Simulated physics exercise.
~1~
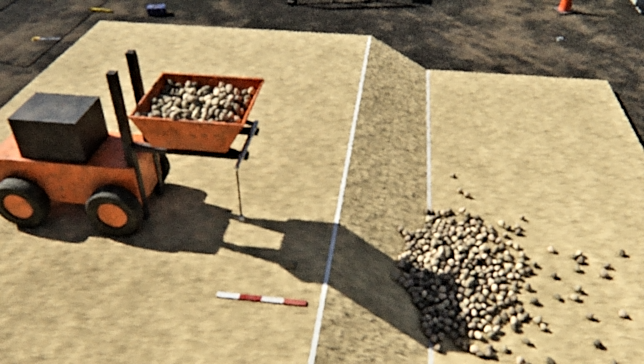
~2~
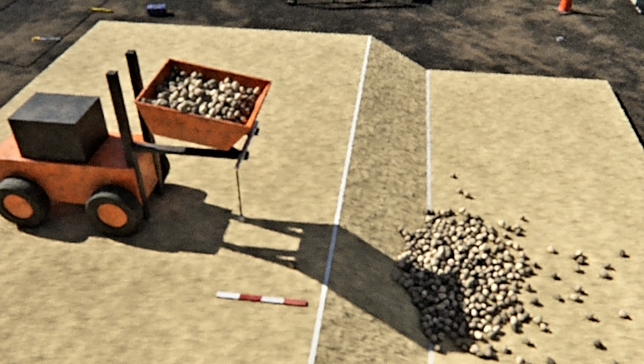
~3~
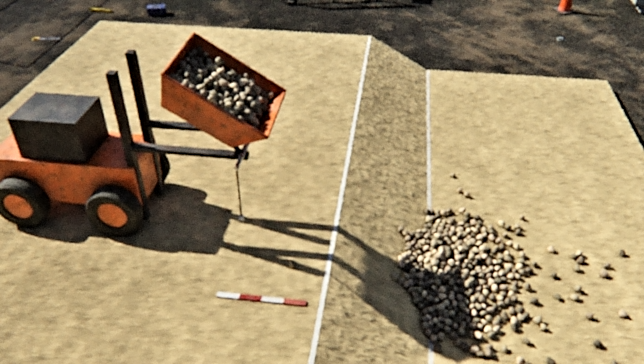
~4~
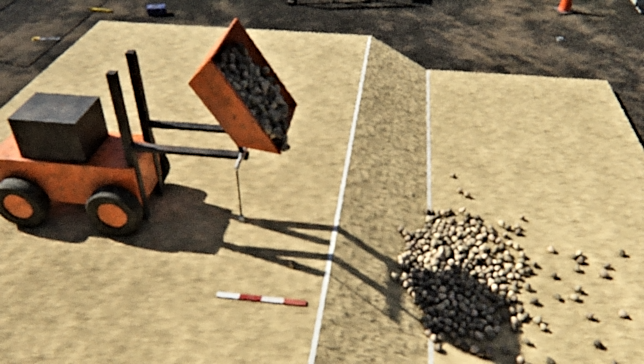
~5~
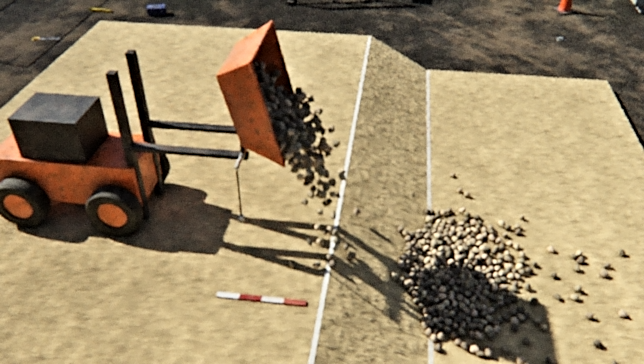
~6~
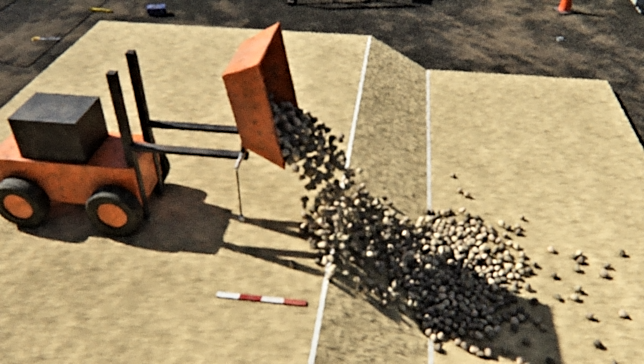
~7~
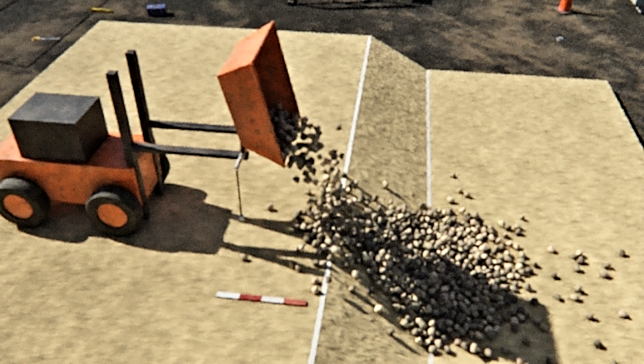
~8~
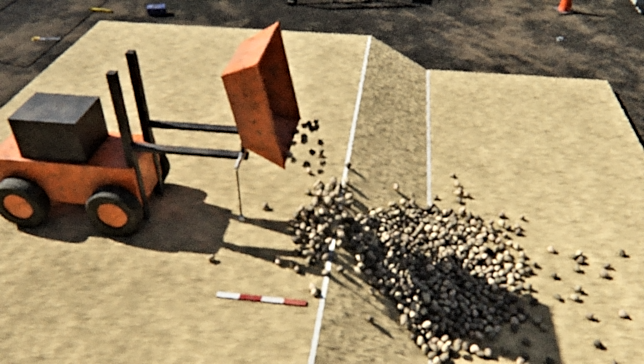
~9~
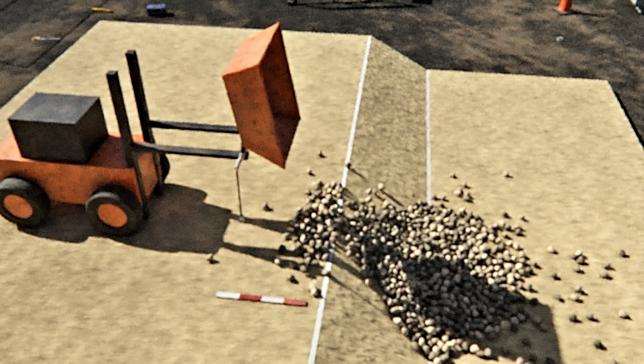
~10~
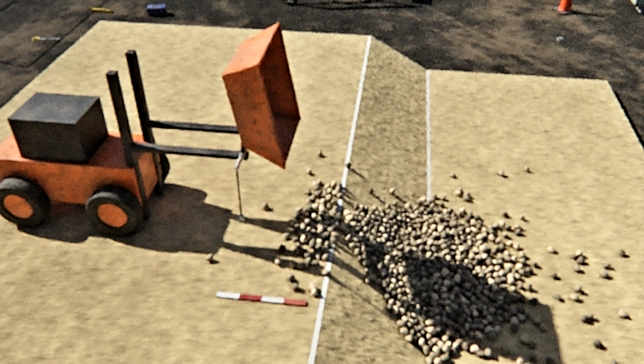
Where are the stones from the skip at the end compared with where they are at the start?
At the start they sit in the raised orange skip on the left. At the end they lie lower and farther right, heaped over the top edge and slope and against the earlier pile.
